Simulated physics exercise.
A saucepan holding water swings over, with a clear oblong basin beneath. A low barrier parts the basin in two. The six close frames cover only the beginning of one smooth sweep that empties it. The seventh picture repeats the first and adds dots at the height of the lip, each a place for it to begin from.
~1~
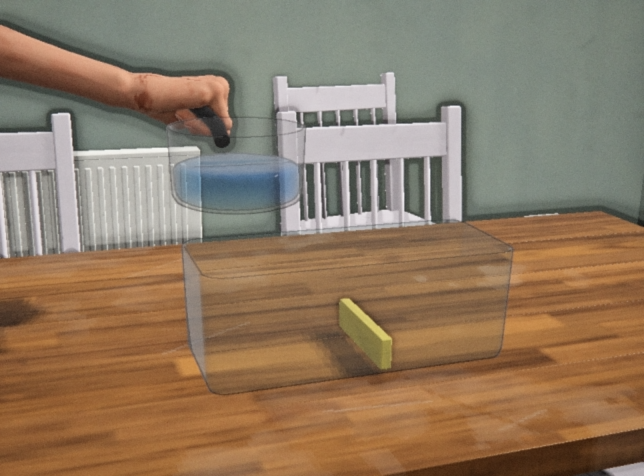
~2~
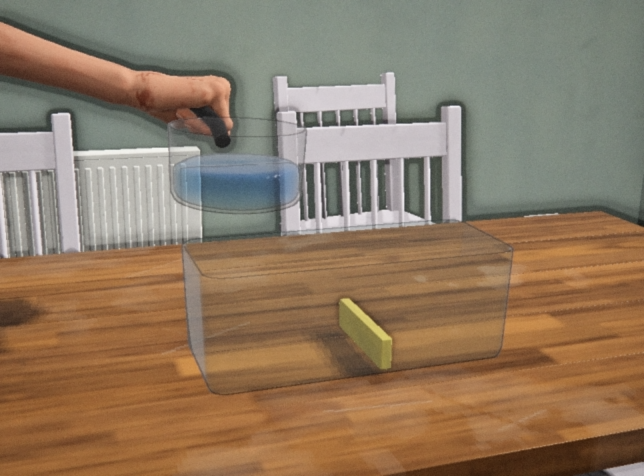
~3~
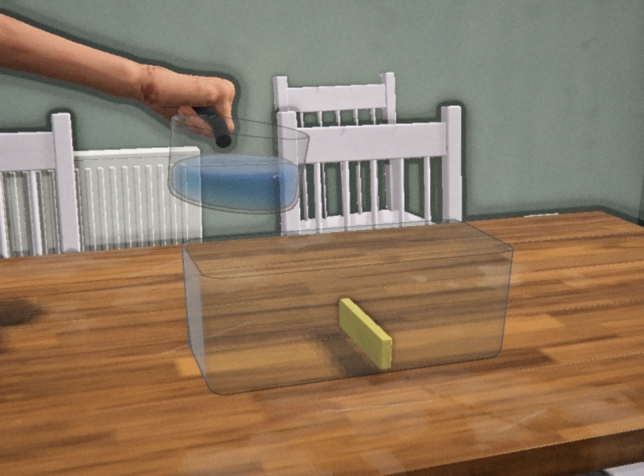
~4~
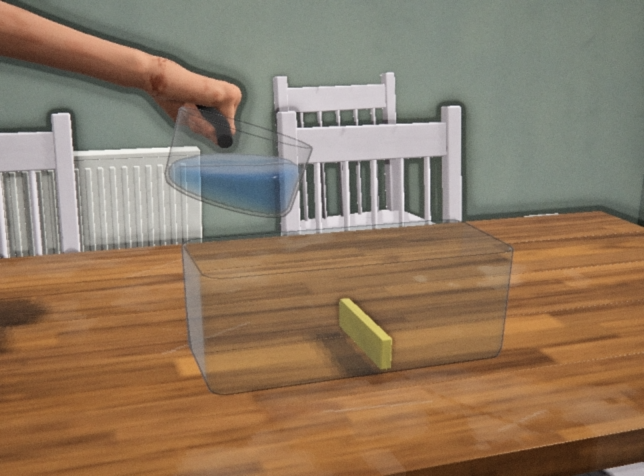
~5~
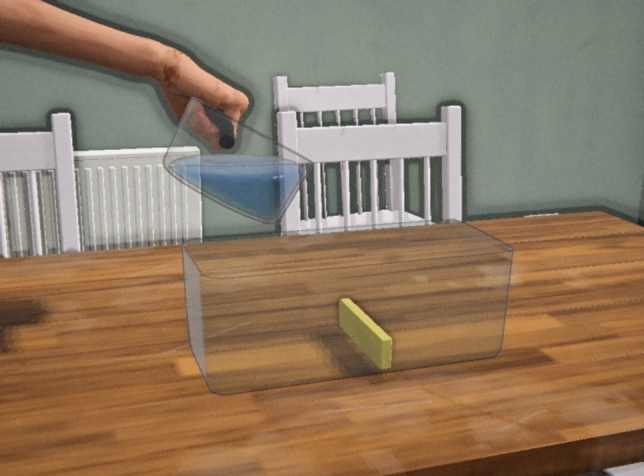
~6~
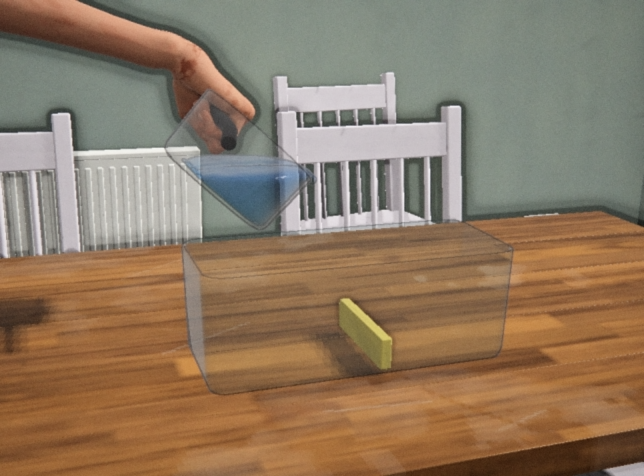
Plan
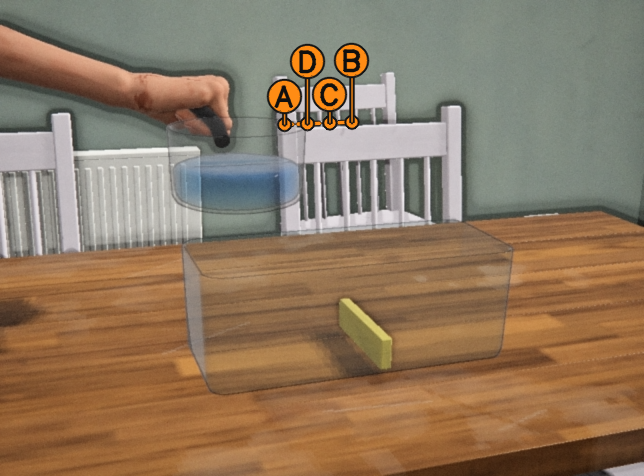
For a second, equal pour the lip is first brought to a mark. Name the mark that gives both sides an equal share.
Best: C.
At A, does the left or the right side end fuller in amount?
The left one.
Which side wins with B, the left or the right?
The right one.
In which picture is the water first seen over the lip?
Picture 6.
On the marked copy, A at (284, 124); B at (351, 122); C at (329, 122); D at (307, 123).
With A, about 97 % ends left of the wall and 3 % right of it.
With B, about 21 % ends left of the wall and 79 % right of it.
With C, about 49 % ends left of the wall and 51 % right of it.
With D, about 87 % ends left of the wall and 12 % right of it.
